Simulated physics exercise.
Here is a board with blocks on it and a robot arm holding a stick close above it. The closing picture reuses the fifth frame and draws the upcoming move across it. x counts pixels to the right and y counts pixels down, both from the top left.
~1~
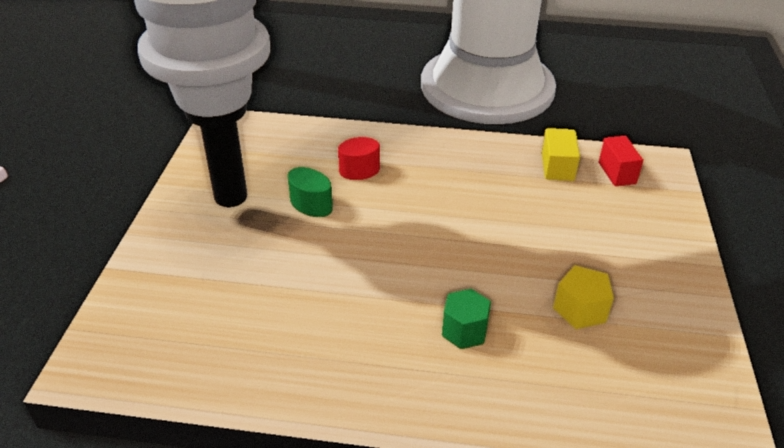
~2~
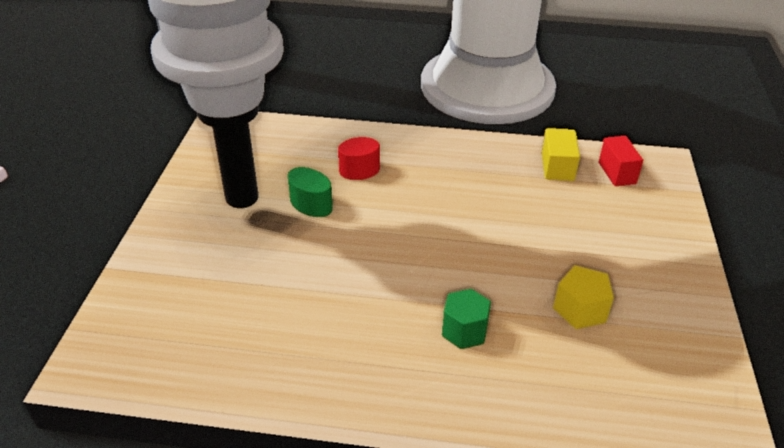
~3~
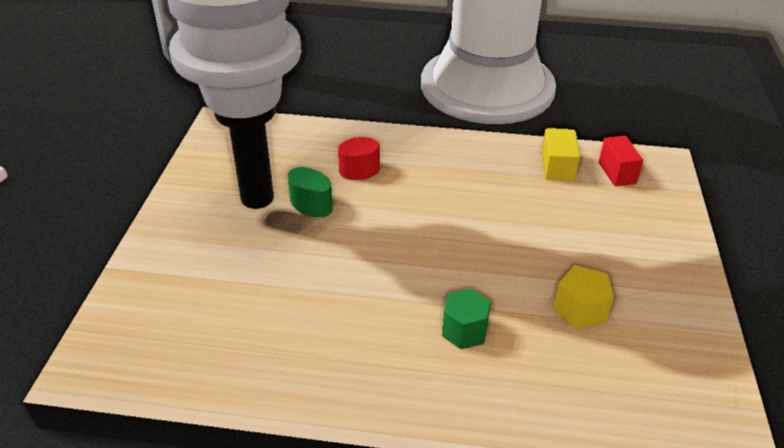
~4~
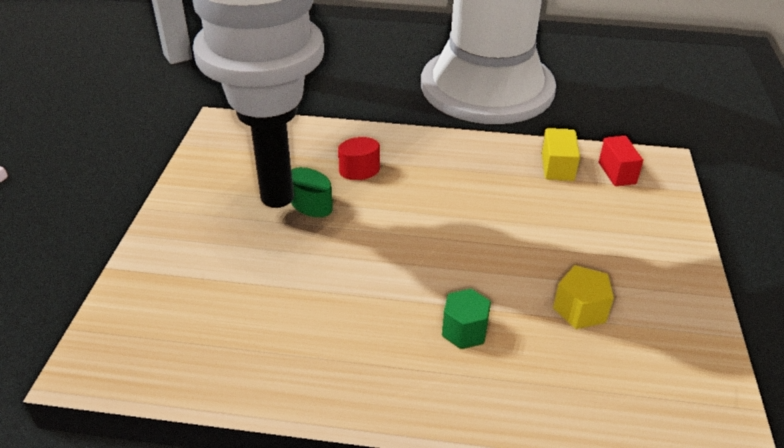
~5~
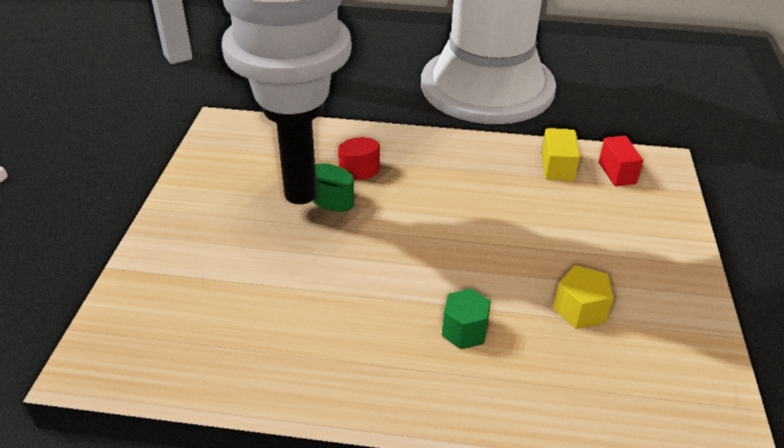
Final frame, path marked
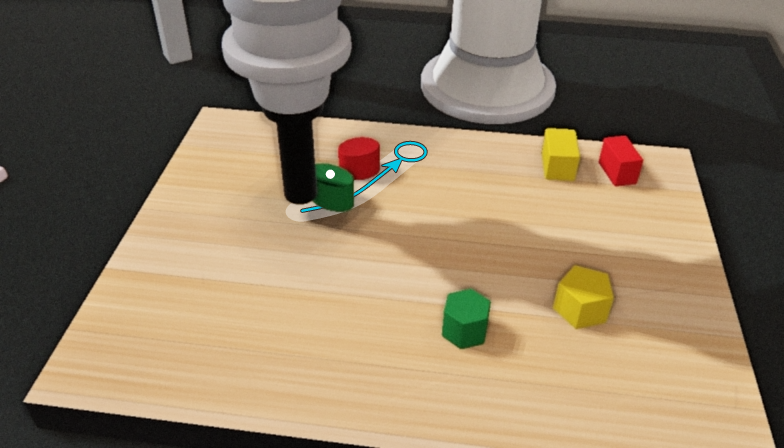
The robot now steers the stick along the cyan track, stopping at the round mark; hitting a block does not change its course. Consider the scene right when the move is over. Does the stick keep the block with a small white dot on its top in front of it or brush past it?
The block with a small white dot on its top won't stay at the front of the stick.
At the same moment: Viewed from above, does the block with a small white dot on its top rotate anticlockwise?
No, it doesn't check out.
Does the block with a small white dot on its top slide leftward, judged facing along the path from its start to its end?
Going by the path, no.
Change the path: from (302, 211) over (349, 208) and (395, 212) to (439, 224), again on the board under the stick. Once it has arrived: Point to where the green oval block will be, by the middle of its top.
At pixel (381, 163).
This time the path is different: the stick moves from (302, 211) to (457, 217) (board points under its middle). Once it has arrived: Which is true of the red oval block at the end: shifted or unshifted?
By the last moment, the red oval block will still be in its place.
The drawn path runs from (302, 211) via (350, 197) and (382, 174), ending at (411, 152); the dot is on the green oval block.
What follows on the original path. One third of the way, stick at (350, 182); green oval block at (378, 160); red oval block at (364, 139), turned 15° anticlockwise.
Two thirds of the way, stick at (383, 160); green oval block at (414, 146), turned 45° clockwise; red oval block at (367, 133), turned 40° anticlockwise.
At the end, stick at (411, 137); green oval block at (437, 139), turned 110° clockwise; red oval block at (370, 127), turned 75° anticlockwise.
